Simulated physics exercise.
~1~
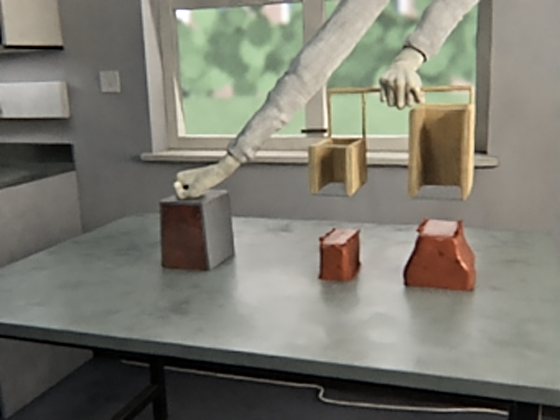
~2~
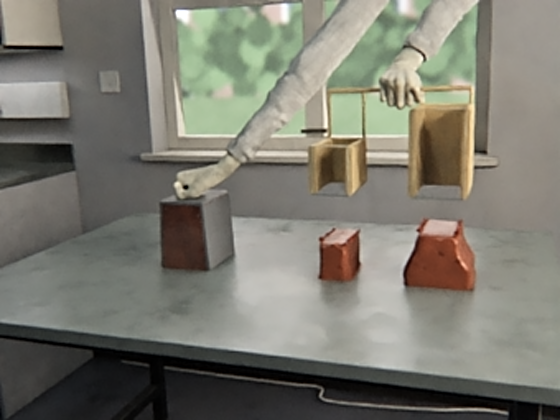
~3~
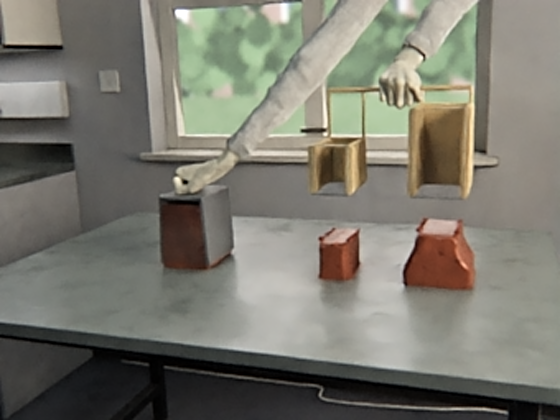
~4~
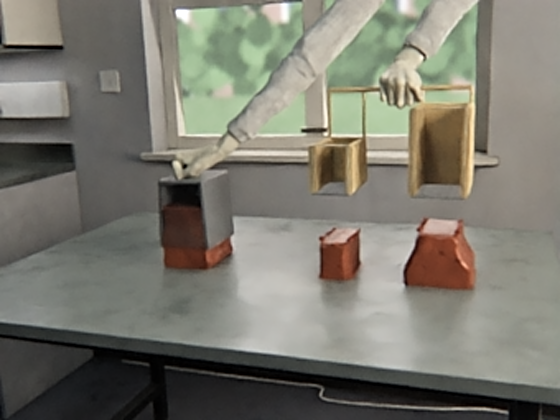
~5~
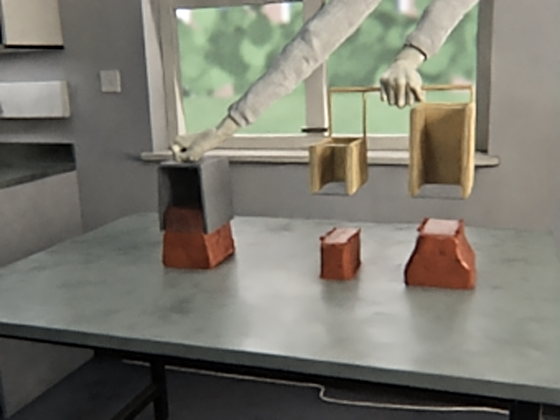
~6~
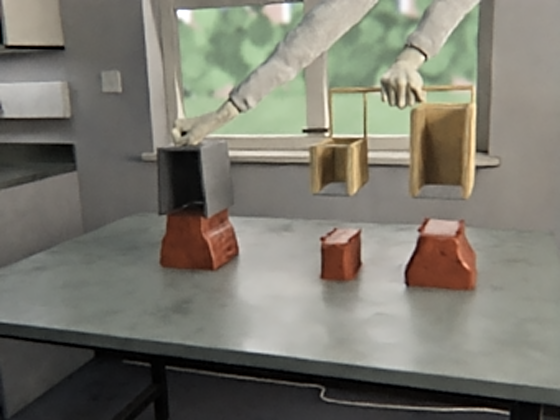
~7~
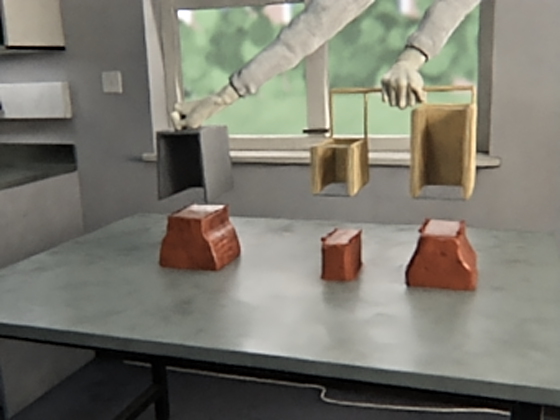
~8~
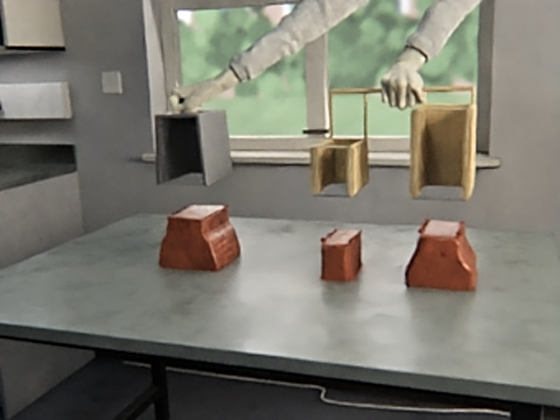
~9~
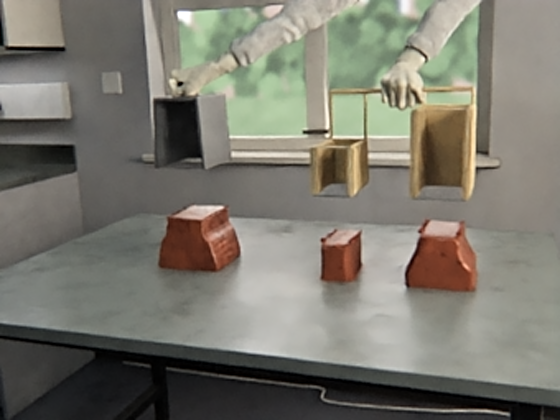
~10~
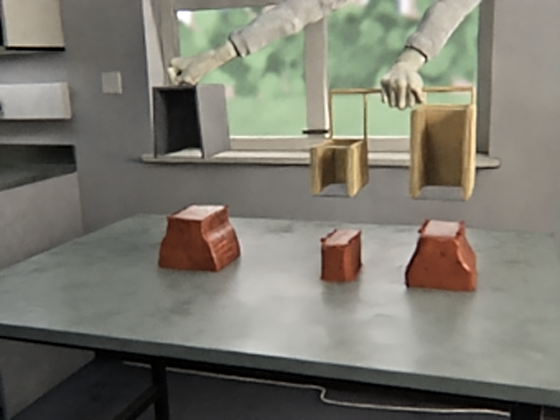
A hand lifting a grey tin straight up off red clay, leaving a slumped block standing beside two smaller test blocks.
